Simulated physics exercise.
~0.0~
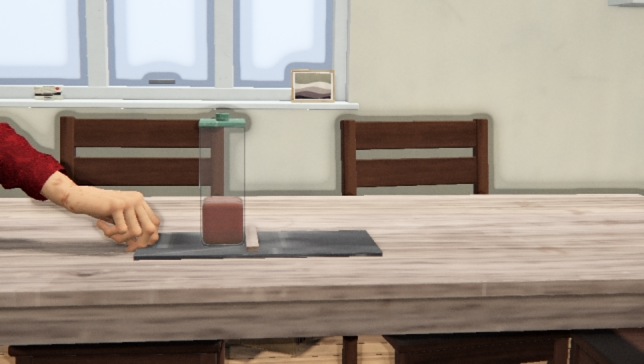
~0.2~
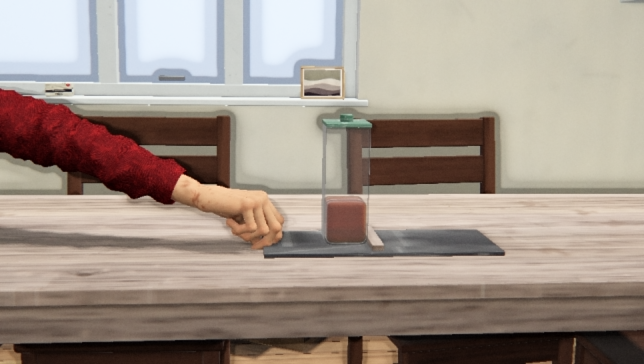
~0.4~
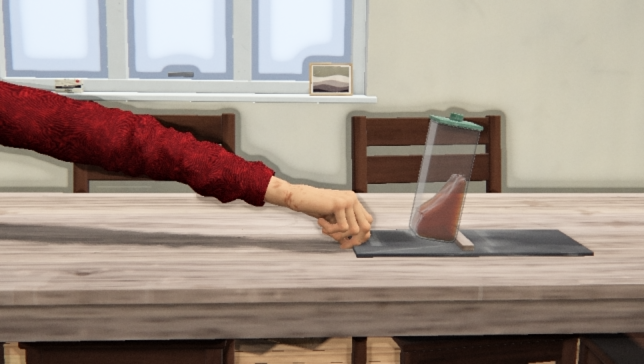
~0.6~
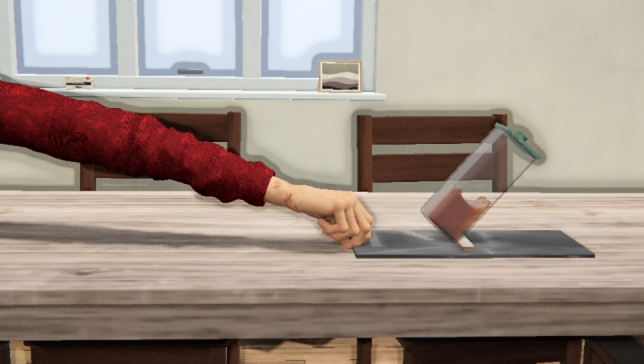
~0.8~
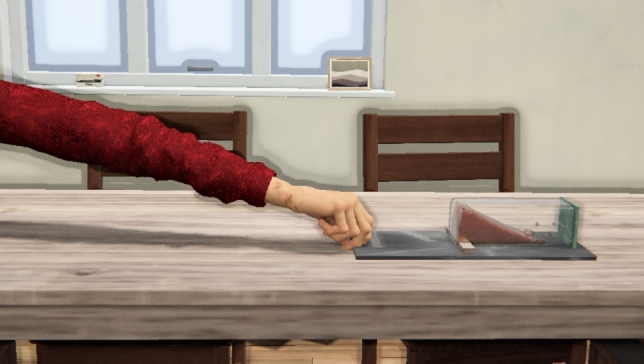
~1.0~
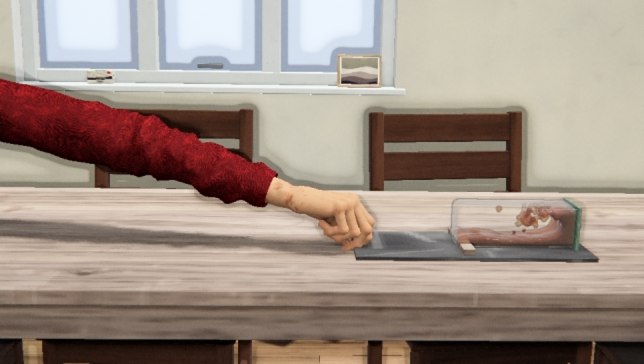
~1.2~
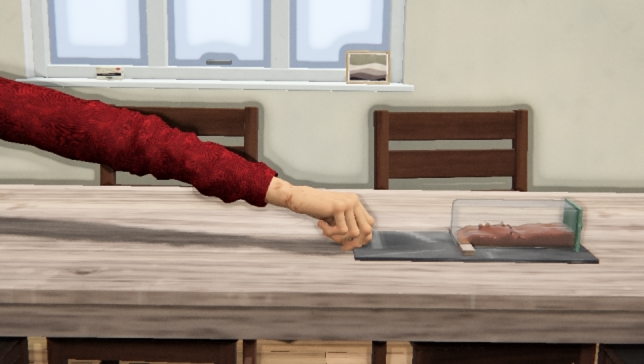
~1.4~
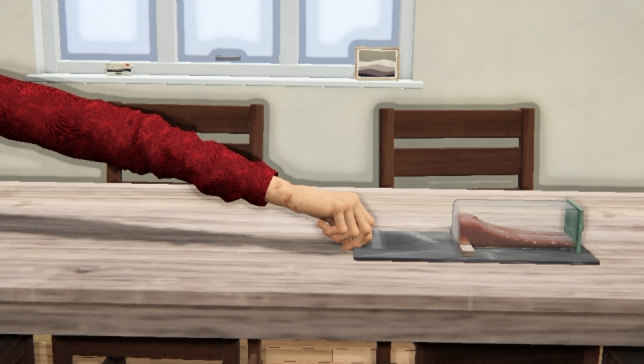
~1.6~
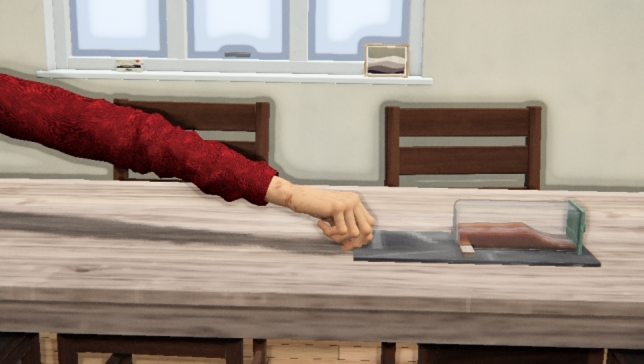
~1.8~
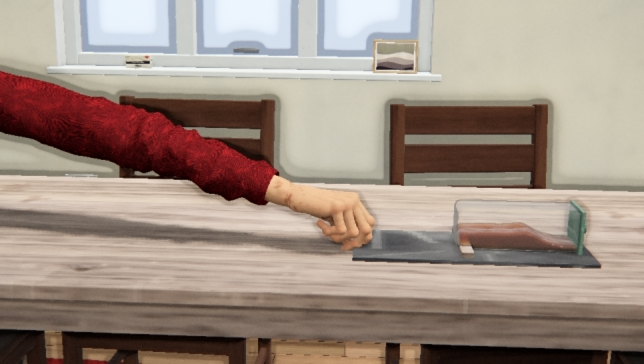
A clear square bottle with a green cap, partly filled with reddish-brown liquid, rides upright on a dark board sliding right along a pale wooden table, seen from the side in a room with chairs and a window behind. A hand in a red sleeve stays at the board's left end, and a small light strip sits by the bottle's foot. The board stops, and the bottle tilts right over the strip as its liquid surges up. It topples onto its side, cap to the right. The liquid sloshes, then settles low inside while the bottle stays lying there.
